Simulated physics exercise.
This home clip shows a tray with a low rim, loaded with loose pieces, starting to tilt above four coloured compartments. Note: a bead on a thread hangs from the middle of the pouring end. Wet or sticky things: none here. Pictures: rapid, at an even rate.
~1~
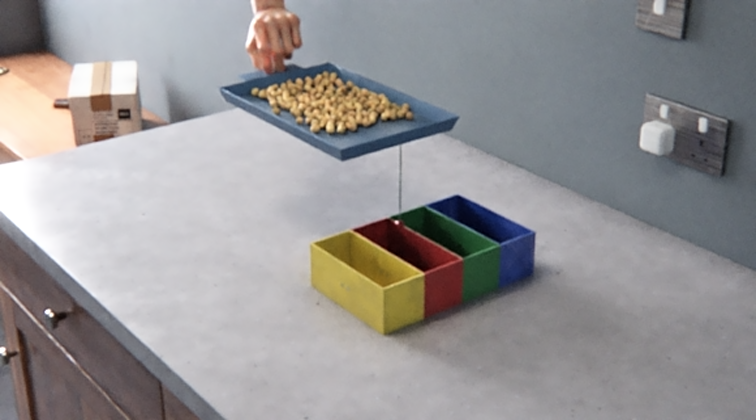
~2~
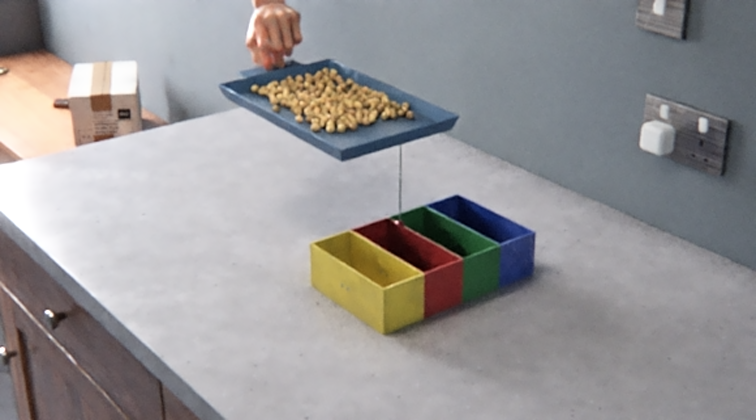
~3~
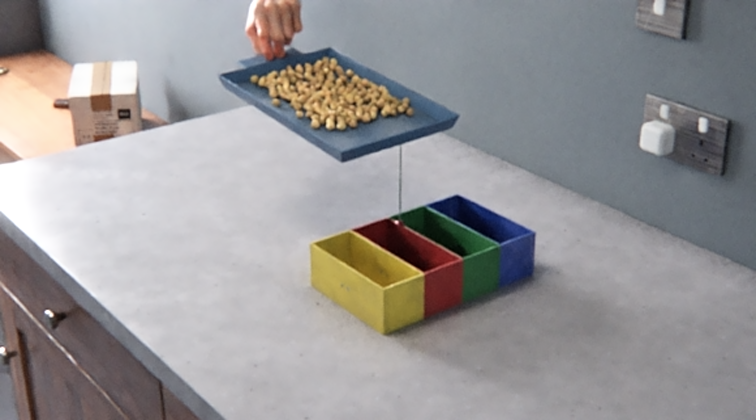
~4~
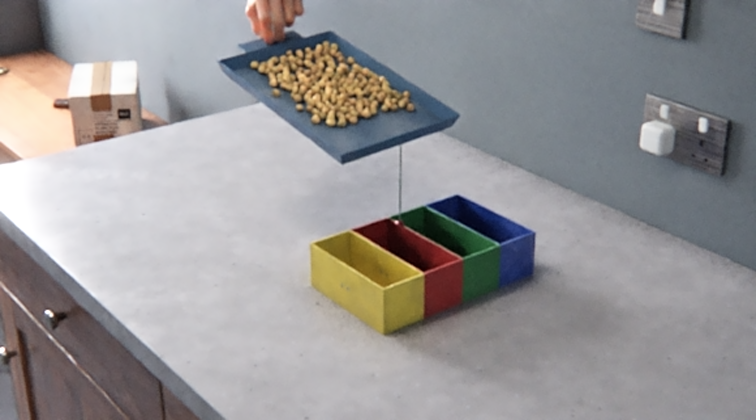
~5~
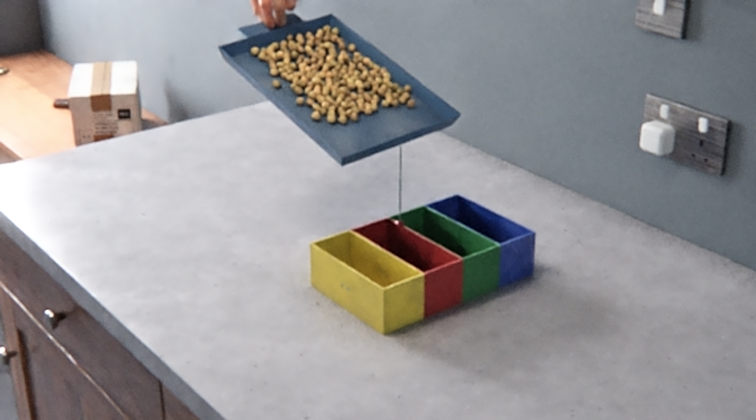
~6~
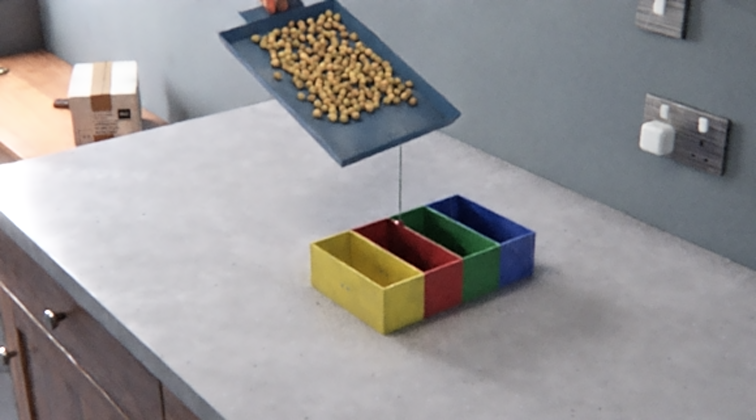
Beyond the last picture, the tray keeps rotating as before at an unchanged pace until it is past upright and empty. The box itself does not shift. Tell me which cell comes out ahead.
I would say the yellow cell comes out ahead.
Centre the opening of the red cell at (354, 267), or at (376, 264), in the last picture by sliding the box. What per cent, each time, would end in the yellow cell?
First placement: Some 10 %; second placement: Some 20 %.
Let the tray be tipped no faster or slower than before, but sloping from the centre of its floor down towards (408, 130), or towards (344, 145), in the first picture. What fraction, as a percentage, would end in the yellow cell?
Case one near 0 %; case two near 70 %.
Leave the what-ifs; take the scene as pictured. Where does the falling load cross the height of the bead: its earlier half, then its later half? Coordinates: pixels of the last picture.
I'd place the first part at (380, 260) and the rest at (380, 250).
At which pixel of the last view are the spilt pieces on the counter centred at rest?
Centre at rest: About (350, 365).
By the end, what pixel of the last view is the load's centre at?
(382, 305).
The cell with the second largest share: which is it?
The answer would be that red cell.
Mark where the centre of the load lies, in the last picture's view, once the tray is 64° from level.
Check around (372, 160) in the last picture.
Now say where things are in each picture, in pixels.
The first frame shows corners of the pouring end (342, 147) and (452, 116), level; middle of the load (333, 100), dried chickpeas; bead on its thread (400, 224); yellow cell (403, 300); red cell (443, 284); green cell (481, 270); blue cell (517, 256).
The second frame shows corners of the pouring end (342, 147) and (452, 116), level; middle of the load (333, 98).
The third frame shows corners of the pouring end (342, 149) and (452, 115), tipped barely, lowest at the left corner; middle of the load (333, 92).
The fourth frame shows corners of the pouring end (343, 151) and (453, 114), tipped a little, lowest at the left corner; middle of the load (334, 83).
The fifth frame shows corners of the pouring end (343, 153) and (454, 113), tipped clearly, lowest at the left corner; middle of the load (335, 75).
The sixth frame shows corners of the pouring end (343, 156) and (455, 112), tipped clearly, lowest at the left corner; middle of the load (336, 68); yellow cell (403, 300); red cell (443, 284); green cell (481, 270); blue cell (517, 256).
Just after the last frame, tray tipped steeply; roughly two thirds on the tray; about a tenth in the yellow cell; just a few in the red cell; roughly a third falling or outside the box.
A moment on, tray tipped past a quarter turn; about a tenth on the tray; roughly half in the yellow cell; roughly a quarter in the red cell; just a few in the green cell; roughly a third falling or outside the box.
Further on, tray tipped past a quarter turn; roughly half in the yellow cell; roughly a quarter in the red cell; just a few in the green cell; roughly a quarter falling or outside the box.
When it is over, tray tipped past a quarter turn; roughly half in the yellow cell; roughly a quarter in the red cell; just a few in the green cell; not one in the blue cell; roughly a quarter outside the box.
